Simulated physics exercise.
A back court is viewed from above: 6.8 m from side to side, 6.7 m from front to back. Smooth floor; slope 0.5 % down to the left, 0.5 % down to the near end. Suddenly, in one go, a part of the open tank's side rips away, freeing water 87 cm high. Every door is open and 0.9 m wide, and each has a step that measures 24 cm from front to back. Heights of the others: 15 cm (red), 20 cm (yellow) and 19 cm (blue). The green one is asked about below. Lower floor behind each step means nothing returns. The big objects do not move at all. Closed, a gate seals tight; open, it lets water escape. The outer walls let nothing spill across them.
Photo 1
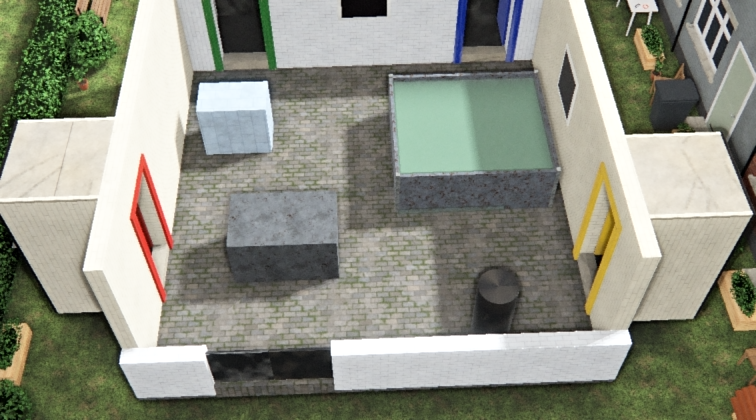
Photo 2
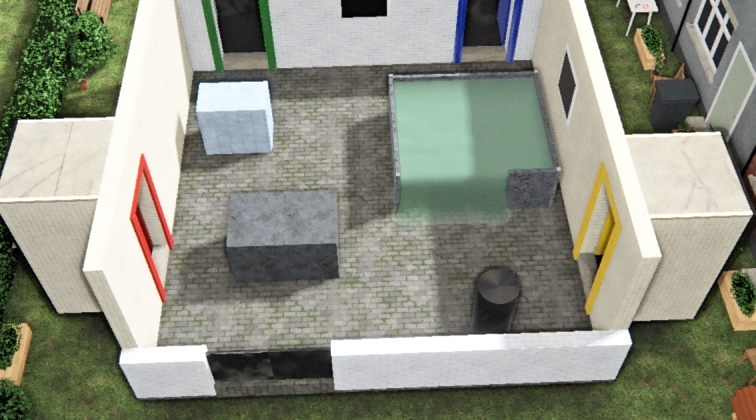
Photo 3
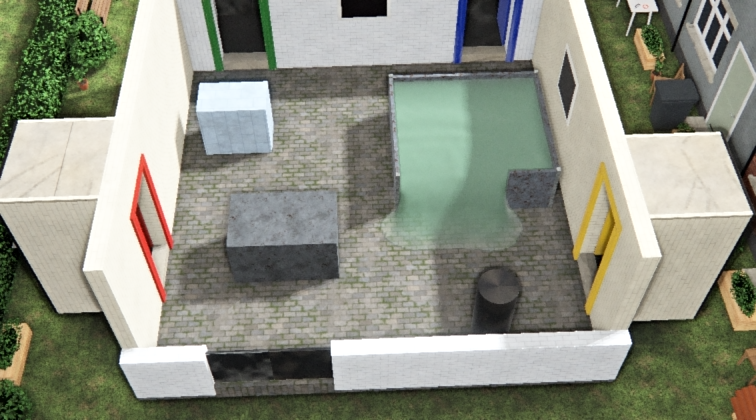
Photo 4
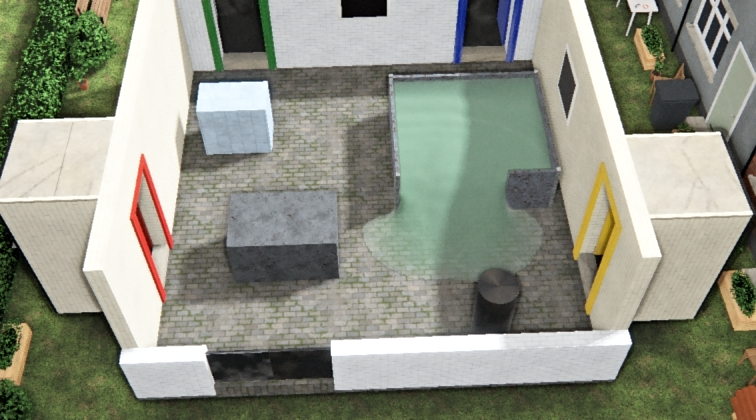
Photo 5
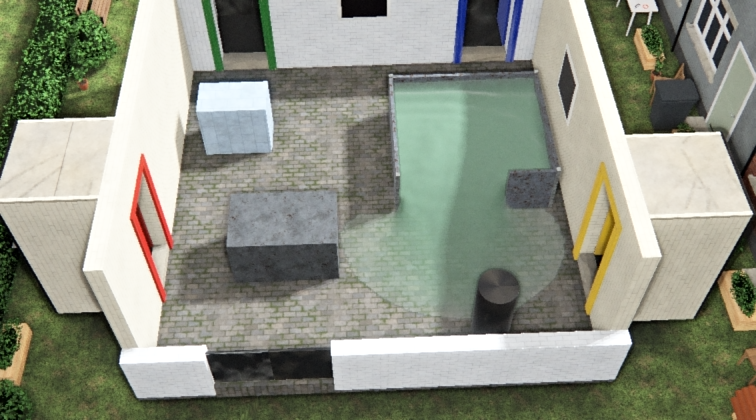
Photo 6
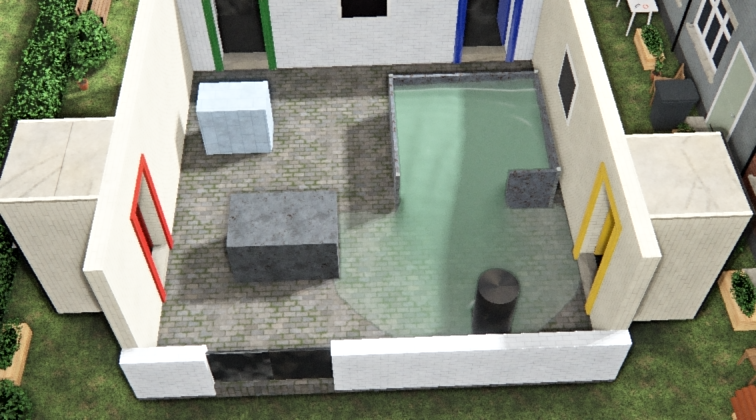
Greenish water stands still in an open grey tank at the right of a paved, white-walled court seen from above, until part of the tank's near side gives way. Around it are a pale blue block, a dark grey block, a black cylinder, and red, green, blue and yellow doorways. The water pours through the gap and fans out thinly across the paving, surrounding the cylinder, while the blocks and the view stay still.
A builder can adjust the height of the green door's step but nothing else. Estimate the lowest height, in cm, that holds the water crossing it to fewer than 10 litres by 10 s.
My estimate is 12 cm.
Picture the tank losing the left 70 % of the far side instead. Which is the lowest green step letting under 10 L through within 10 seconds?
At least roughly 32 centimetres tall.
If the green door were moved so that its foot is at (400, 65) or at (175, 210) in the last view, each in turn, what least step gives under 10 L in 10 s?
First place around 8.5 cm, second around 10.0 cm.
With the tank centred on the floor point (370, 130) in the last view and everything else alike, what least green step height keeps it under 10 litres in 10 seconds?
It must be around 17 cm tall.
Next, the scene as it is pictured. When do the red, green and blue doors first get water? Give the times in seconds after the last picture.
The red door at 1.8 seconds, the green door at 3.8 seconds, the blue door at 3.6 seconds.
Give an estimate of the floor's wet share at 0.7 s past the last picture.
30 %.
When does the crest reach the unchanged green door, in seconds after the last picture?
That happens close to 8.0 s on the clock.
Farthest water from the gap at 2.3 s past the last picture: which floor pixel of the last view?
Pixel close to (153, 375).
Then, 0.7 s after the last picture water covers 30 % of the floor, deepest (60 cm) near (426, 354); it has not reached the green door.
Then, 2.3 s after the last picture water covers 50 % of the floor, deepest (50 cm) near (153, 375); it has not reached the green door.
Then, 9.3 s after the last picture water covers 100 % of the floor, deepest (20 cm) near (212, 159); 13 cm at the green door, 0 litres in over its 23 cm step.
At the green door as built, the water peaked near 15 cm, 7.9 s after the last picture.
Run again over the same 10 s with other heights there, 19 litres in over 10.5 cm, 2 litres over 14.5 cm. The limit of 10 litres is kept from about 12 cm up.
